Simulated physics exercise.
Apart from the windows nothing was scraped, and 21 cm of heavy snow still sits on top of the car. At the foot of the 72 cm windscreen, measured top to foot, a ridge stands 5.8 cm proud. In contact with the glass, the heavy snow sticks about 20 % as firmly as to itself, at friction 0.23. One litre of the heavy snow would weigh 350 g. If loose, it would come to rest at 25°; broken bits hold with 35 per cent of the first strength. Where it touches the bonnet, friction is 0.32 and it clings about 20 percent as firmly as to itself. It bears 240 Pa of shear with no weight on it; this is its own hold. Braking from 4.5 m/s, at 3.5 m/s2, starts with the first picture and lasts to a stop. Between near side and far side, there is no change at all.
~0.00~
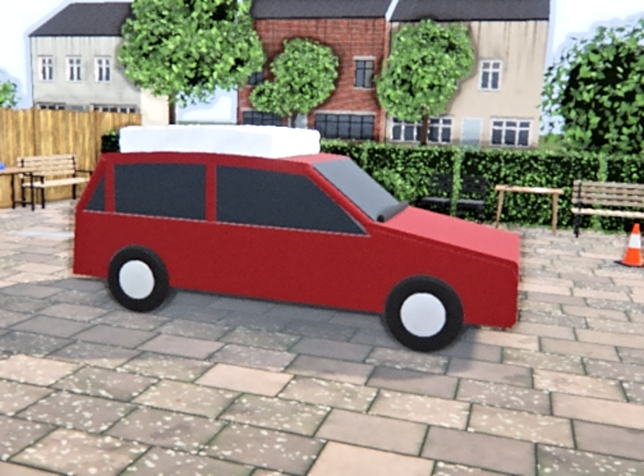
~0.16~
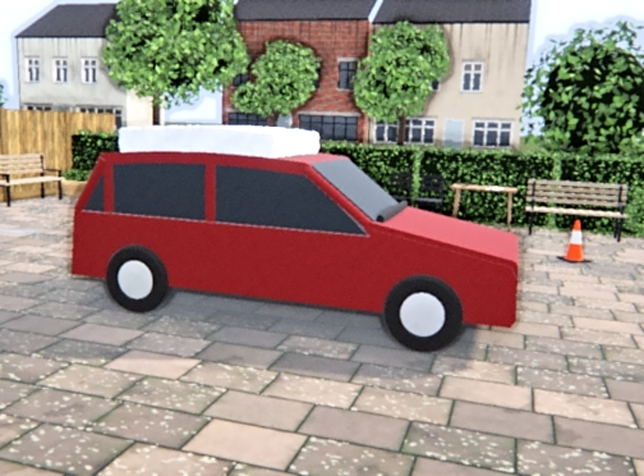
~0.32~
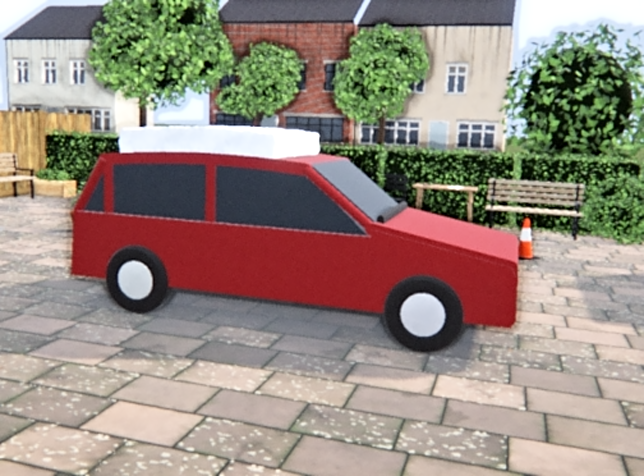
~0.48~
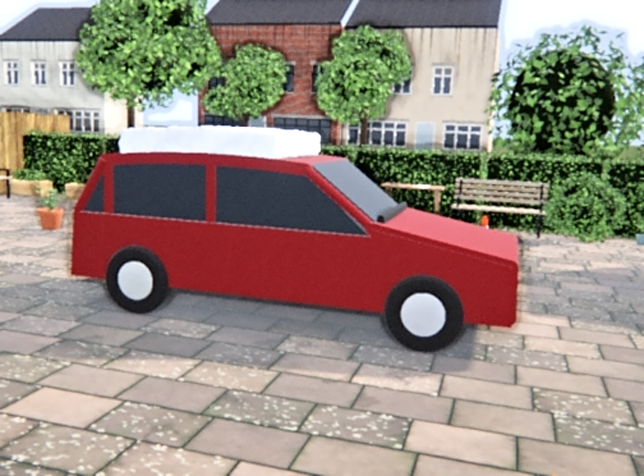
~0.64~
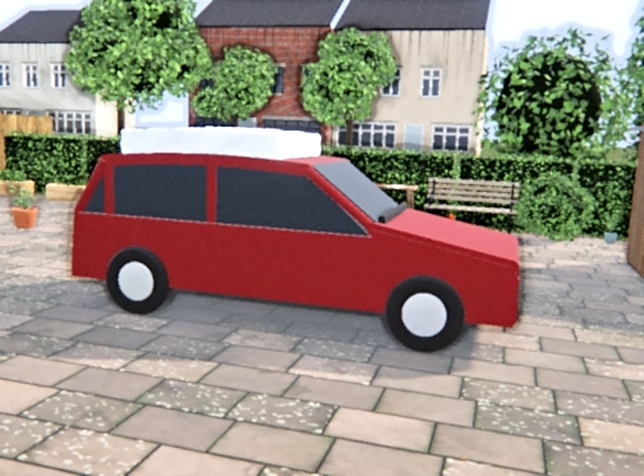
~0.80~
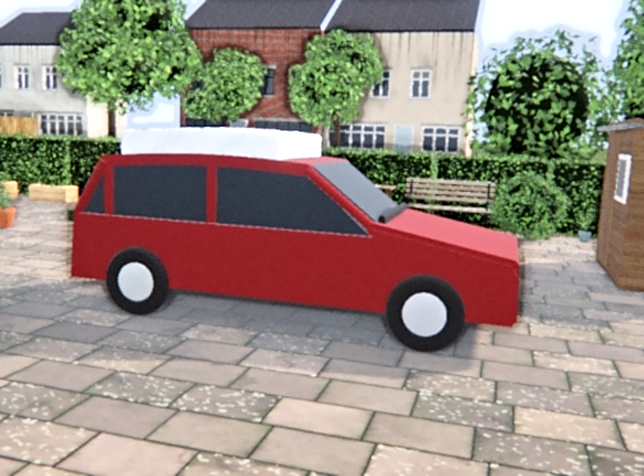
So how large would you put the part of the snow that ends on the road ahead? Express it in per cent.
I would put it near 0 %.
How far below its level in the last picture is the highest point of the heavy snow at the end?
Roughly 0 cm.
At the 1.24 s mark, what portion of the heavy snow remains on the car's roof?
About 100 per cent.
By 1.24 s, all of the snow is on the roof, none on the glass, none on the bonnet and none has gone off the nose.
By 1.75 s, all of the snow is on the roof, none on the glass, none on the bonnet and none has gone off the nose.
By 2.27 s, all of the snow is on the roof, none on the glass, none on the bonnet and none has gone off the nose.
By 2.79 s, all of the snow is on the roof, none on the glass, none on the bonnet and none has gone off the nose.
By 3.50 s, at the end, all of the snow is on the roof, none on the glass, none on the bonnet and none has gone off the nose.
